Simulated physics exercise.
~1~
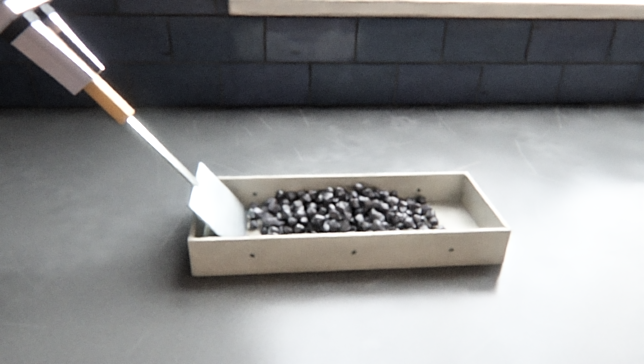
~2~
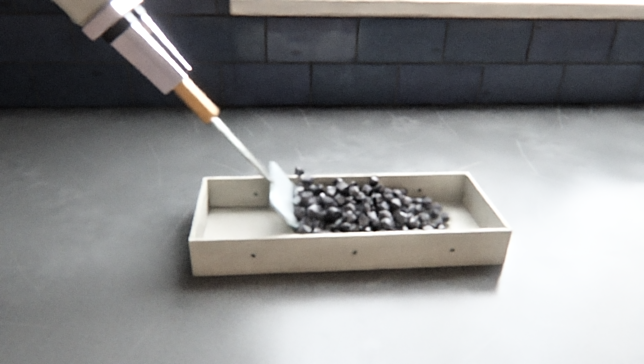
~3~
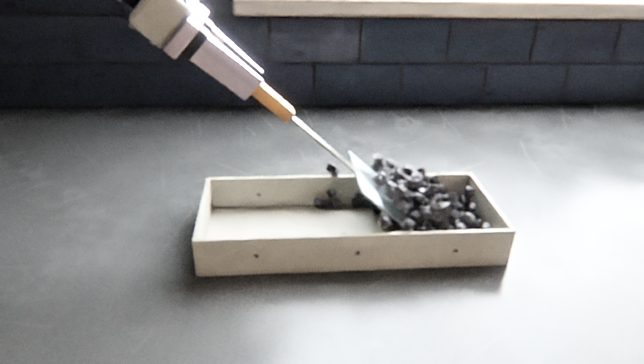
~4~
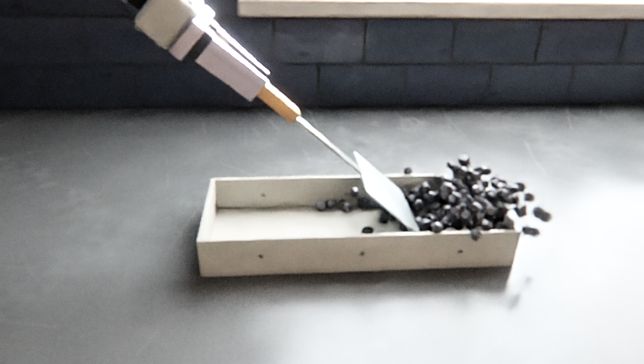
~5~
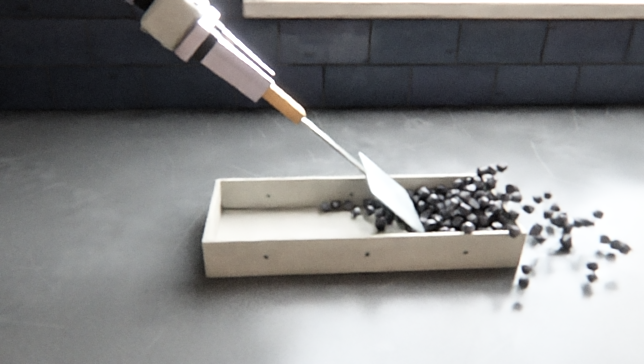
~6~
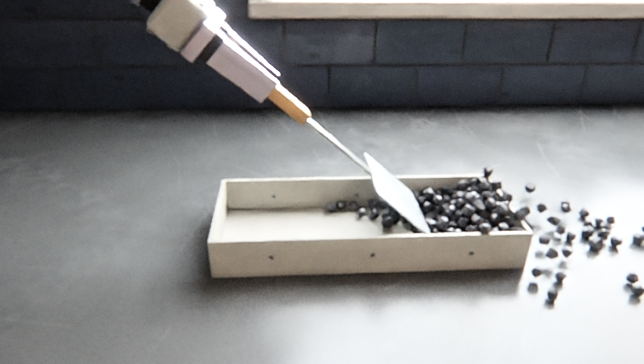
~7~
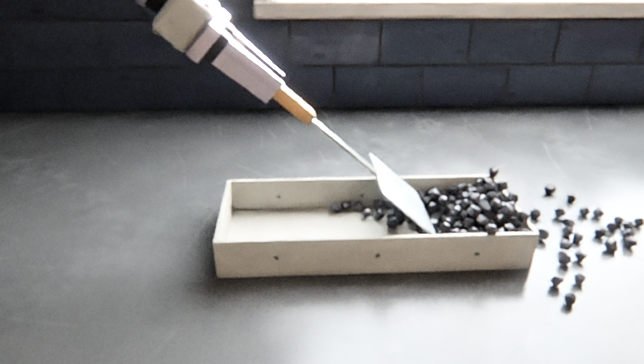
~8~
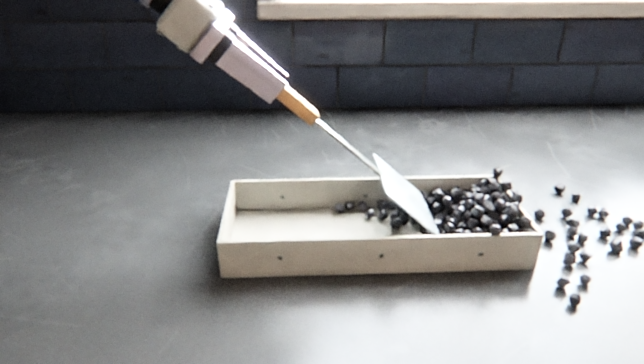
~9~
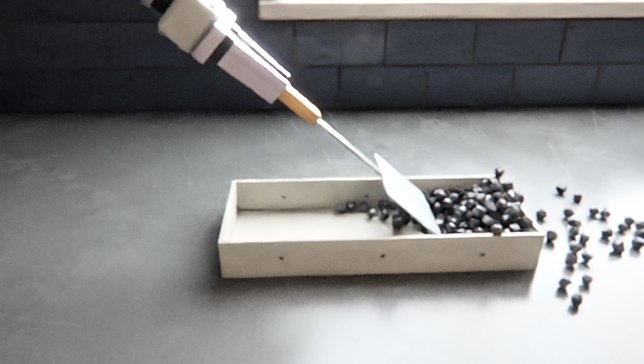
Robot arm with a spatula pushing dark pebbles rightward along a pale tray, spilling some over the end onto the grey counter.
